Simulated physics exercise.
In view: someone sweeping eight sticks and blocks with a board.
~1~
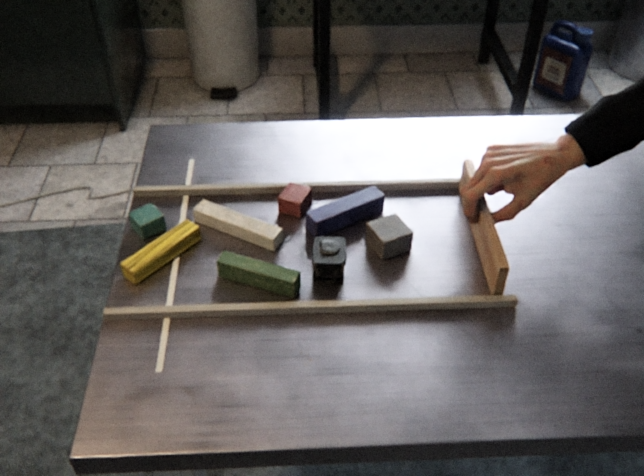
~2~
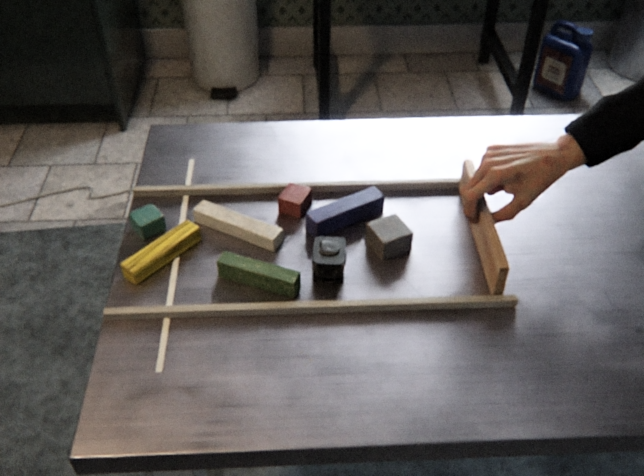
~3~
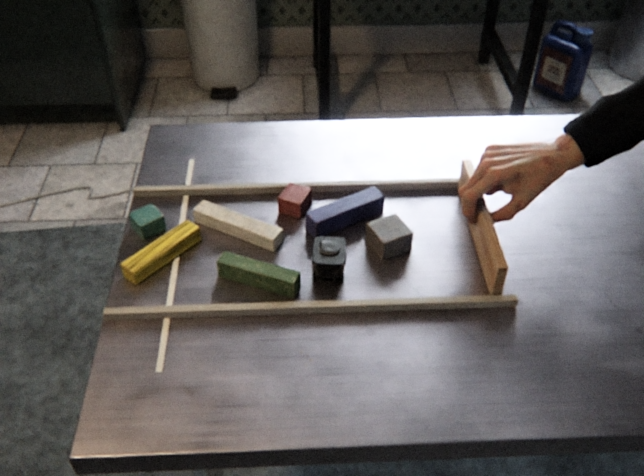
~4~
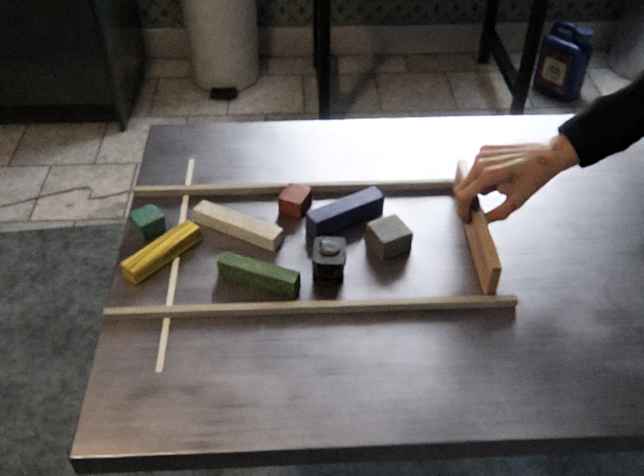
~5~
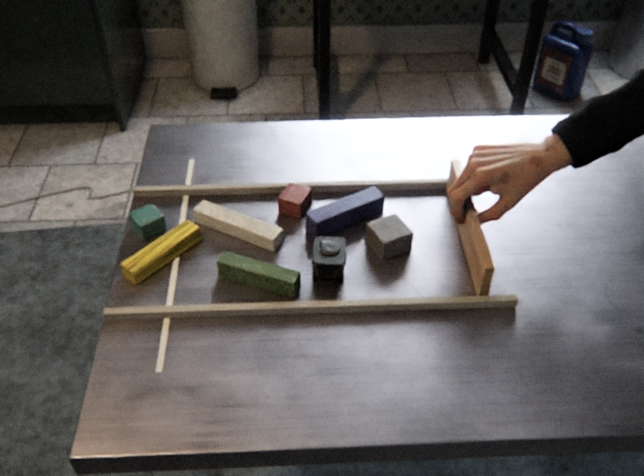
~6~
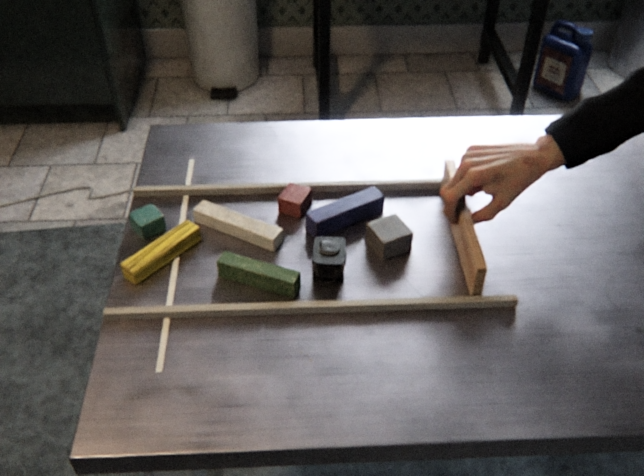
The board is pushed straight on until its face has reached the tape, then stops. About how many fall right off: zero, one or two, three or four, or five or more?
Here the number that fall off is three or four.
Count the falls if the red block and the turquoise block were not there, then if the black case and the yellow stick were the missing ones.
The counts: 2 and 2.
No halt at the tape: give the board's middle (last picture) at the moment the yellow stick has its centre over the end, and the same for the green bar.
About (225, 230), and (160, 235) for the other.
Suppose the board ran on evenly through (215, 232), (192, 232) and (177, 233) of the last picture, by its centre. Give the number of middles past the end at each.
It would be 2, 3 and 3.
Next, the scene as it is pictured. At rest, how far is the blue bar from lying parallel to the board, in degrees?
Near 40 degrees.
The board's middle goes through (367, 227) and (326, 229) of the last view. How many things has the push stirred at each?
First 2, then 5.
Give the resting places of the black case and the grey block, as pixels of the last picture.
Near (157, 265) and (159, 240).
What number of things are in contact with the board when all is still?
That makes 4.
A little later, none off yet; turquoise block at rest near (148, 222); yellow stick at rest near (162, 251); white bar moving near (232, 228).
When it is over, the number that fall off is three or four; down, white bar, yellow stick and turquoise block.
